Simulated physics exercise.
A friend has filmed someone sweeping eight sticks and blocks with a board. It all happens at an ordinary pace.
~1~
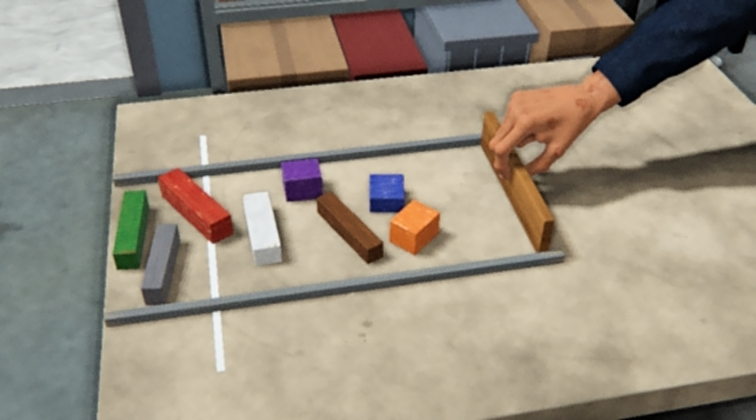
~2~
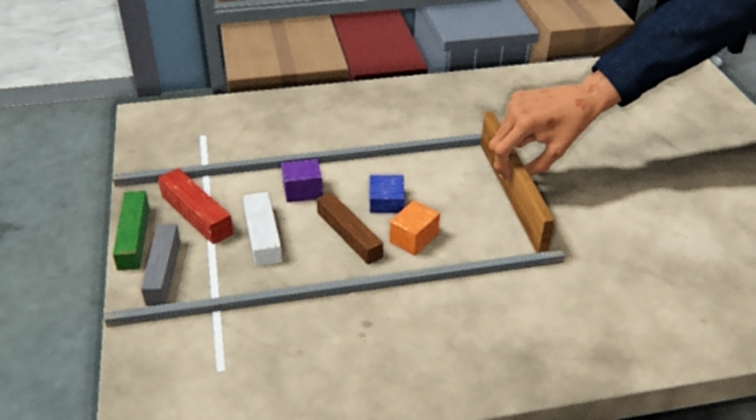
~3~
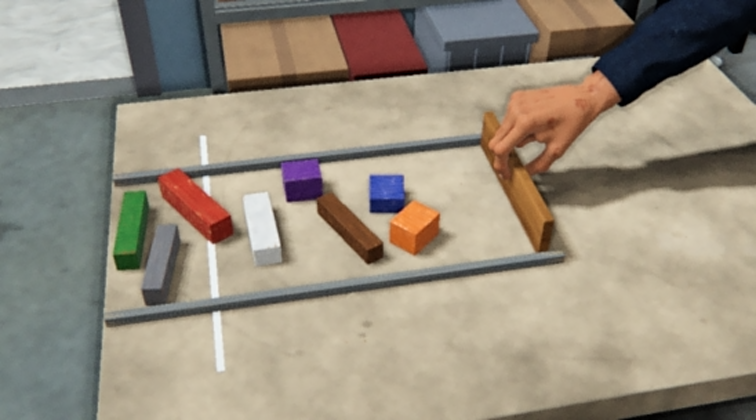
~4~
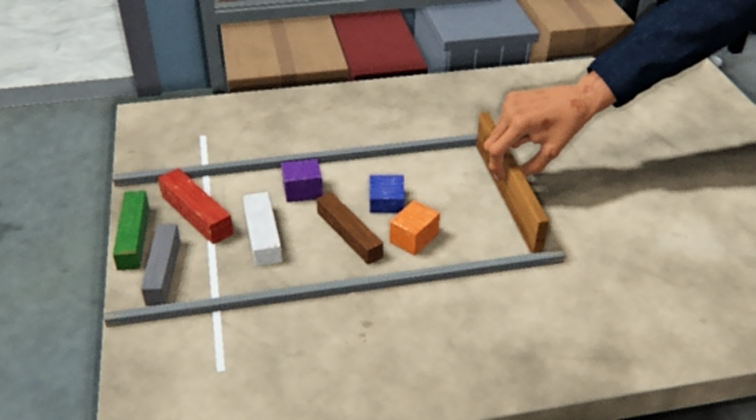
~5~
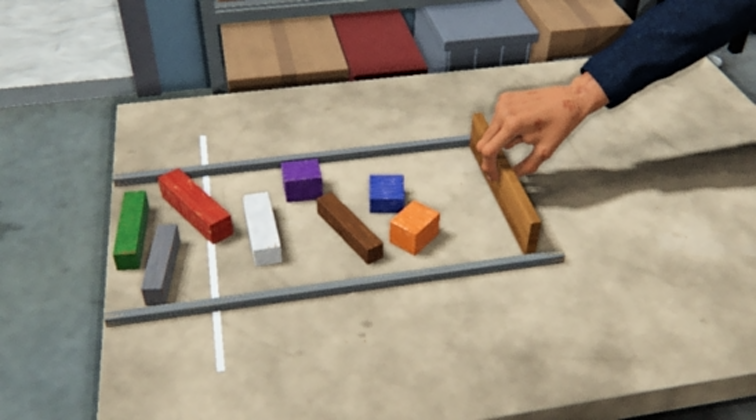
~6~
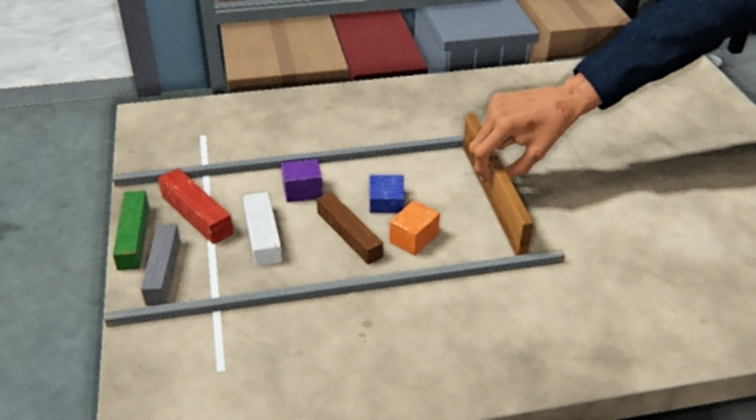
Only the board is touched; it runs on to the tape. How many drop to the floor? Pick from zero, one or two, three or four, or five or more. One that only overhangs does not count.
In the end the number that fall off is one or two.
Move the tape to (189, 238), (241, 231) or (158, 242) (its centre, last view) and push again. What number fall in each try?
The counts: 3, 1 and 4.
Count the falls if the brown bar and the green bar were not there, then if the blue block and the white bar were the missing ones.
0 in the first case, 0 in the second.
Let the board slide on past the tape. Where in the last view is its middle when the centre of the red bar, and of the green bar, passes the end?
For the red bar at (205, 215), for the green bar at (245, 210).
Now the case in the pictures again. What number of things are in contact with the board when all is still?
3 of them.
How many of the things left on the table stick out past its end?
It comes to 2.
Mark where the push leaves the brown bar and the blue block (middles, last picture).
About (165, 256), and the other about (191, 220).
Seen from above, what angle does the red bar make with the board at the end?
About 5°.
Soon after, none off yet; green bar at rest near (132, 229); grey bar at rest near (162, 263); red bar at rest near (195, 205).
At rest, the number that fall off is one or two; fallen, green bar.
